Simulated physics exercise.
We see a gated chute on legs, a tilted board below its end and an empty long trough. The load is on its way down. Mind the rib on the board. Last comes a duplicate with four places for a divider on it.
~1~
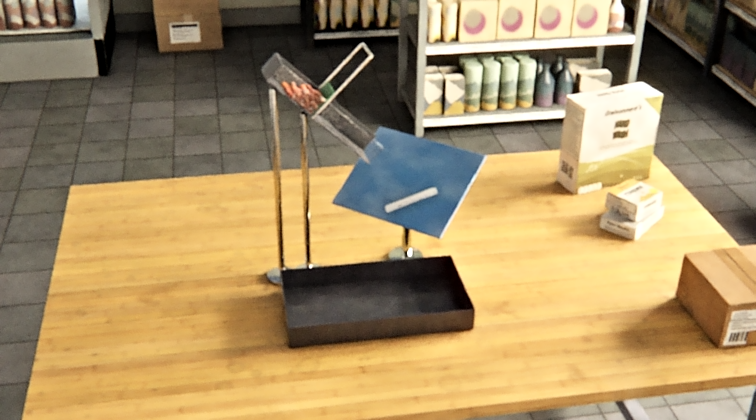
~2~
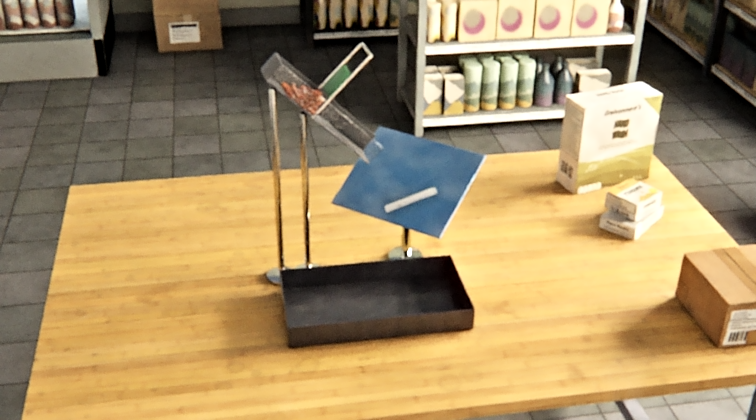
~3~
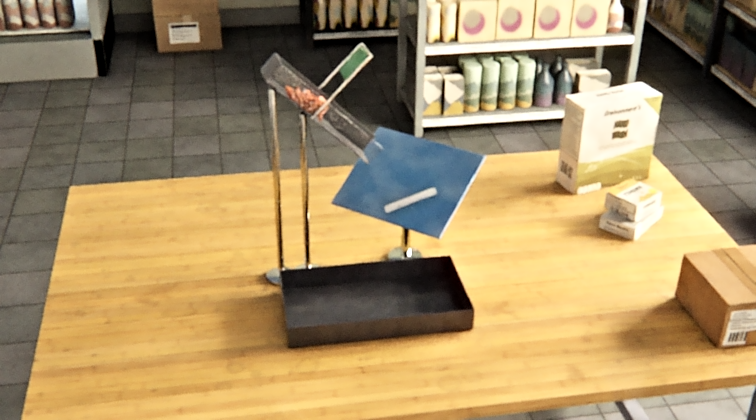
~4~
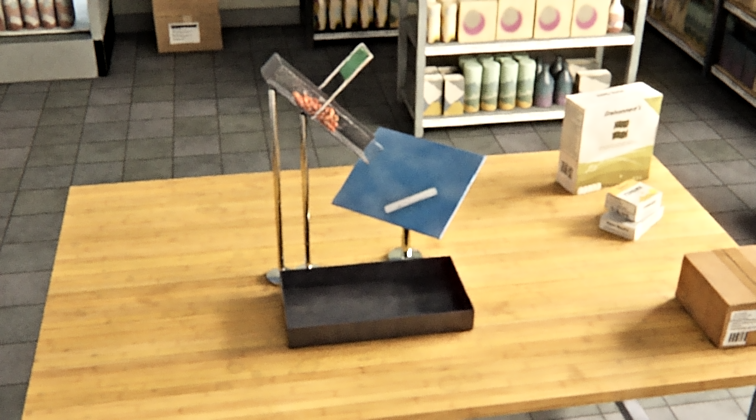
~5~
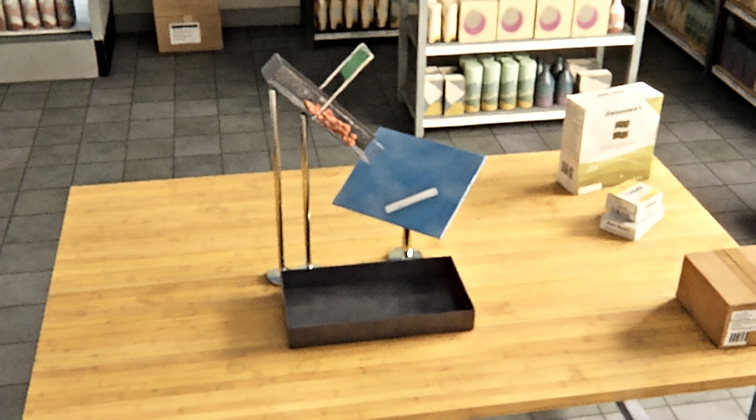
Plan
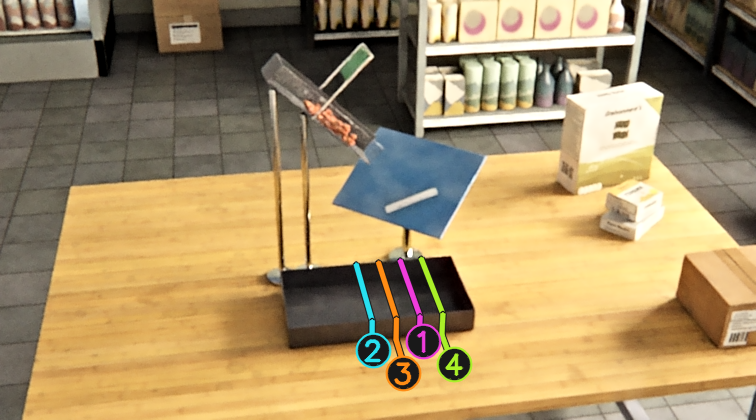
At first, small reddish pellets sit behind a gate near the top of a clear sloping chute, above a tilted blue board with a pale rib and an empty black tray. The green gate slides up, and the pellets slide down the chute toward its lower end, spreading out slightly.
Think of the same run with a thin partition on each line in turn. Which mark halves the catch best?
Line 2.
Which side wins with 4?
Left.
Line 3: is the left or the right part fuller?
The left side.
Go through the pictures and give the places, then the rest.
The first picture shows load behind the gate at (306, 97), clay pellets; lip of the chute at (365, 157), sloping fairly steeply.
The second picture shows middle of the board at (408, 179), tilted fairly steeply; middle of its low edge at (384, 220); of its high edge at (431, 140).
The third picture shows front corners of the trough at (288, 328) and (474, 309), empty; front of the load at (320, 119).
The fourth picture shows middle of the load at (320, 109); its front at (333, 123), about a third of the way to the lip; rib from (435, 188) to (384, 207).
The fifth picture shows middle of the load at (329, 123); its front at (351, 138), about two thirds of the way to the lip.
On the marked copy, line 1 crosses the front rim at (419, 315); line 2 crosses the front rim at (372, 320); line 3 crosses the front rim at (396, 318); line 4 crosses the front rim at (442, 313).
With 1, of what is caught, nearly all on the left of the divider, a stray few on the right.
With 2, of what is caught, about half on the left of the divider, about half on the right.
With 3, of what is caught, nearly all on the left of the divider, a small part on the right.
With 4, of what is caught, nearly all on the left of the divider, a stray few on the right.
